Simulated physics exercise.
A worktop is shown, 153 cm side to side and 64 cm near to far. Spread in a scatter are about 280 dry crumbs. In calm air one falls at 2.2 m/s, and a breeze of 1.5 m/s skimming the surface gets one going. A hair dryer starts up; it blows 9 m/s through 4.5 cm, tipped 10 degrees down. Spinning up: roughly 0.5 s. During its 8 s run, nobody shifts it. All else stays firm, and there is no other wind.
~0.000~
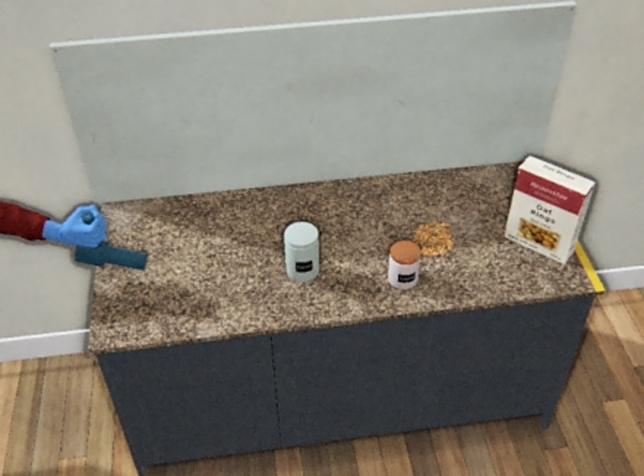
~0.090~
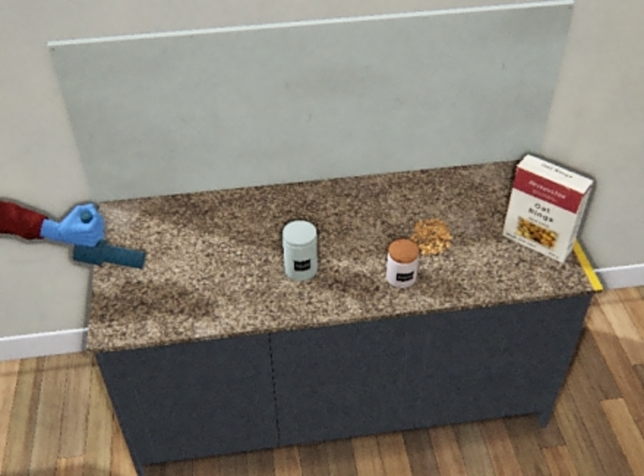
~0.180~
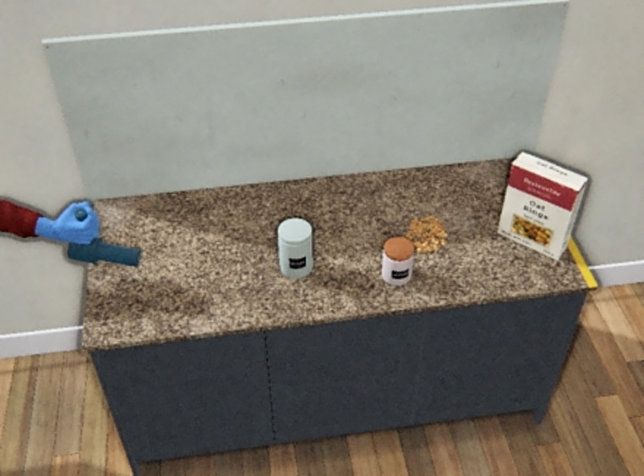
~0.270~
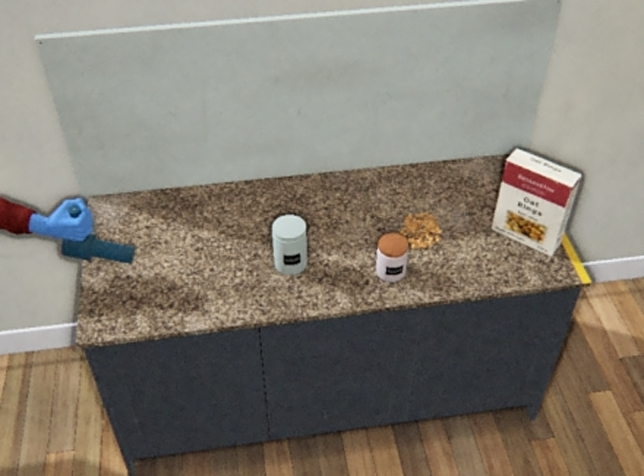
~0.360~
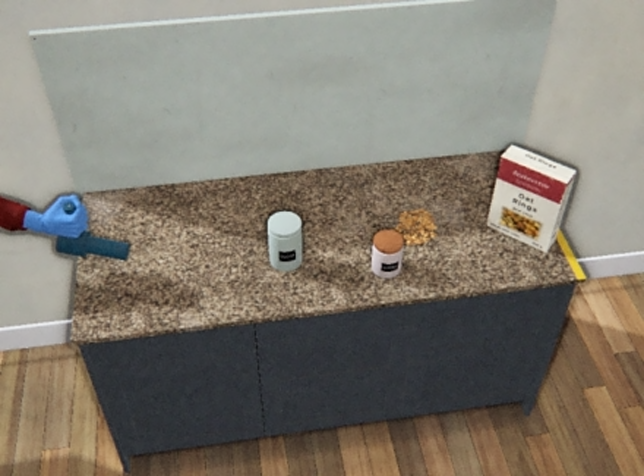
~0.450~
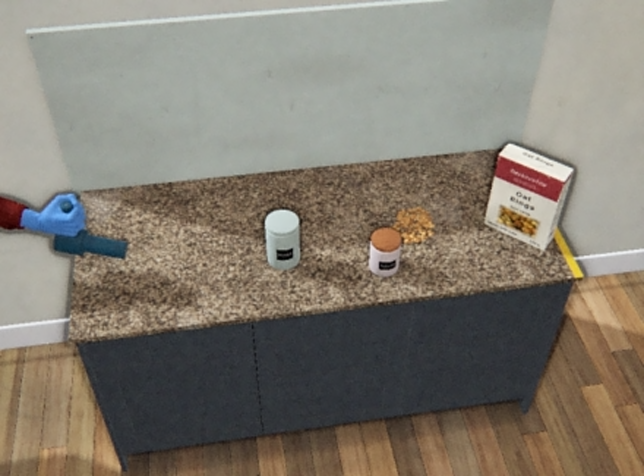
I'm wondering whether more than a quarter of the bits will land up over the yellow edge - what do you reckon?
Not above a quarter.
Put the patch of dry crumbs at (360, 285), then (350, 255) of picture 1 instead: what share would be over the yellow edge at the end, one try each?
Results, one try each: 0 %, 0 %.
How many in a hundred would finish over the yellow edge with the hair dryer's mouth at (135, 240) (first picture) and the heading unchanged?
I'd expect close to 10 per cent.
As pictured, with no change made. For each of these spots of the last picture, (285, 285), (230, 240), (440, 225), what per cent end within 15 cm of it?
In turn about 0 %, 0 %, 100 %.
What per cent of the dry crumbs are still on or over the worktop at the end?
I'd put it at some 100 %.
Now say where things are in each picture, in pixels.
The middle of the dry crumbs is near (434, 238), none has stirred yet and the mouth of the hair dryer is at (145, 262), in the first frame.
The middle of the dry crumbs is near (432, 237), none has stirred yet and the yellow edge is centred on (564, 218), in the second frame.
The middle of the dry crumbs is near (427, 235), none has stirred yet, the top of a jar is at (399, 247) and the top of a carton is at (550, 171), in the third frame.
The middle of the dry crumbs is near (421, 231) and none has stirred yet, in the fourth frame.
The middle of the dry crumbs is near (417, 227) and none has stirred yet, in the fifth frame.
The middle of the dry crumbs is near (414, 226) and none has stirred yet, in the sixth frame.
After 1.6 s, 16 % are on the move or not yet settled, 0 % are over the yellow edge; the middle of those still in play is near (414, 226).
After 2.6 s, 16 % are on the move or not yet settled, 0 % are over the yellow edge; the middle of those still in play is near (414, 226).
After 4.4 s, 15 % are on the move or not yet settled, 0 % are over the yellow edge; the middle of those still in play is near (414, 226).
After 8.0 s, at the end, 0 % are over the yellow edge; the middle of those still in play is near (418, 224).
